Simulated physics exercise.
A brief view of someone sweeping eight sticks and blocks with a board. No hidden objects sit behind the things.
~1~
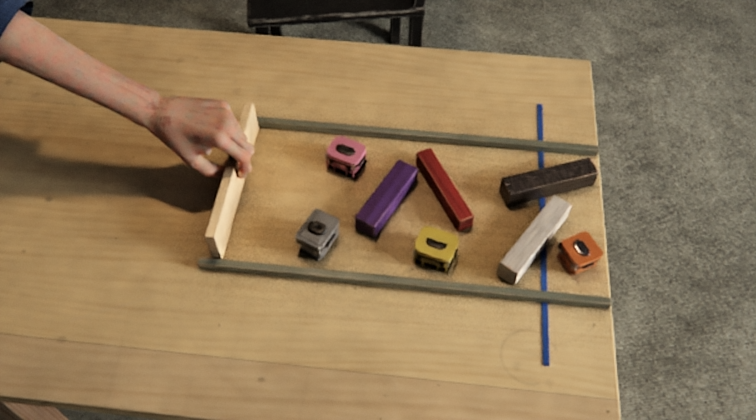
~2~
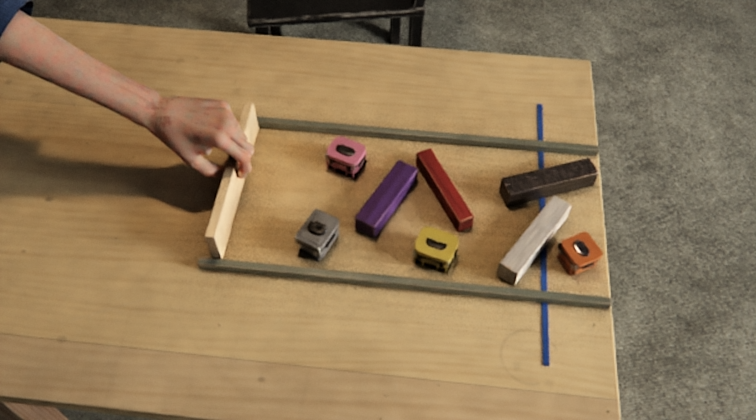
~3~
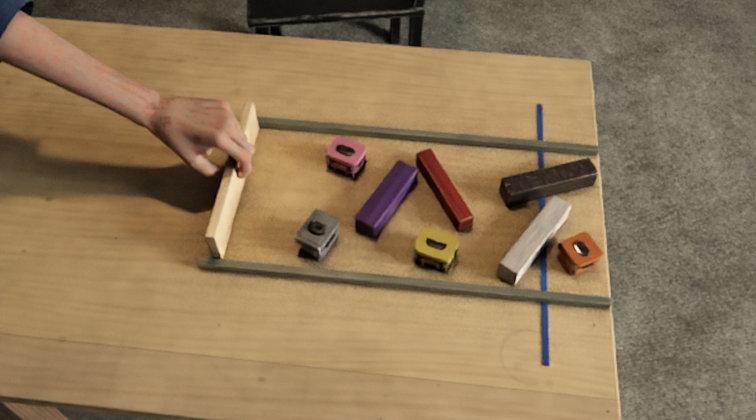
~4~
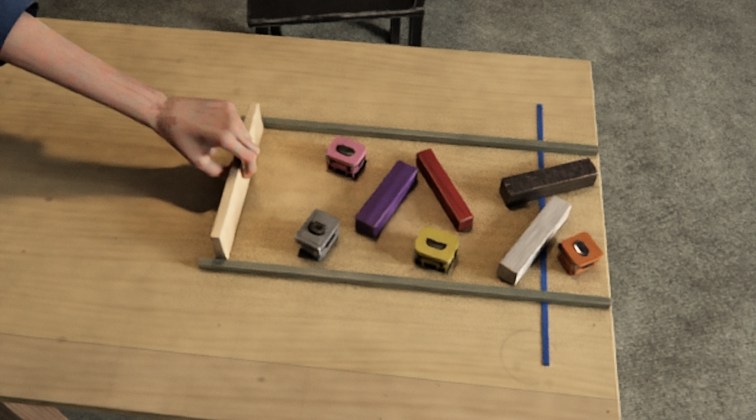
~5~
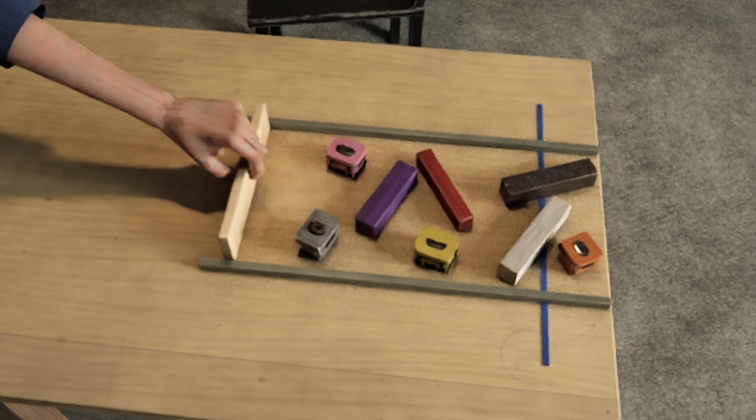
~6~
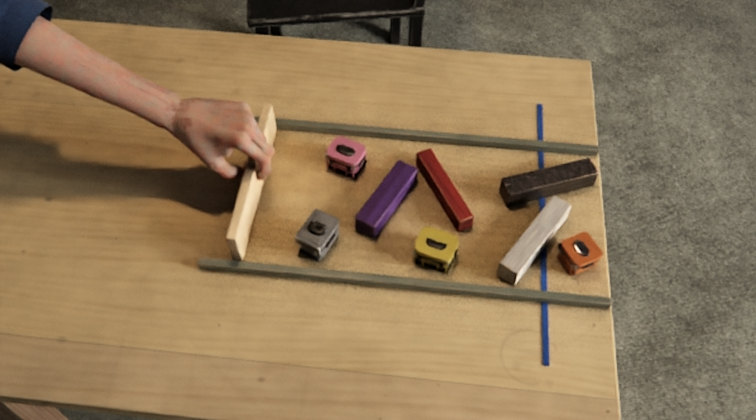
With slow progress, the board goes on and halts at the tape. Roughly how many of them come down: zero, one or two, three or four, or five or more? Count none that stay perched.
Three or four.
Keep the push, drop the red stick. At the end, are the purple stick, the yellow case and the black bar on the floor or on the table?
Purple stick: Is still there; yellow case: Is still there; black bar: Is gone.
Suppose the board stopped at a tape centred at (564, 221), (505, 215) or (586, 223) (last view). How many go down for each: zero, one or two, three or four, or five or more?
The counts for the three tapes are at least five, either one or two and 5 or more.
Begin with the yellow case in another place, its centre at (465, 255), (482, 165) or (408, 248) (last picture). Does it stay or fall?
The yellow case survives; tumbles off; does not fall.
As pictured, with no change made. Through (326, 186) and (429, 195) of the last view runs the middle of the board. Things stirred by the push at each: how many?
2, then 6.
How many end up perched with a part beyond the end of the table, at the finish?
That adds up to 0.
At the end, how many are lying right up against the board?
That would be 2 of them.
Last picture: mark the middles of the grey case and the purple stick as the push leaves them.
The one named first is at (560, 255), the next at (588, 218).
Soon after, none off yet; orange case at rest near (579, 255); black bar at rest near (549, 182); white bar at rest near (535, 239).
At rest, the number that fall off is three or four; fallen, red stick, white bar, black bar and orange case.
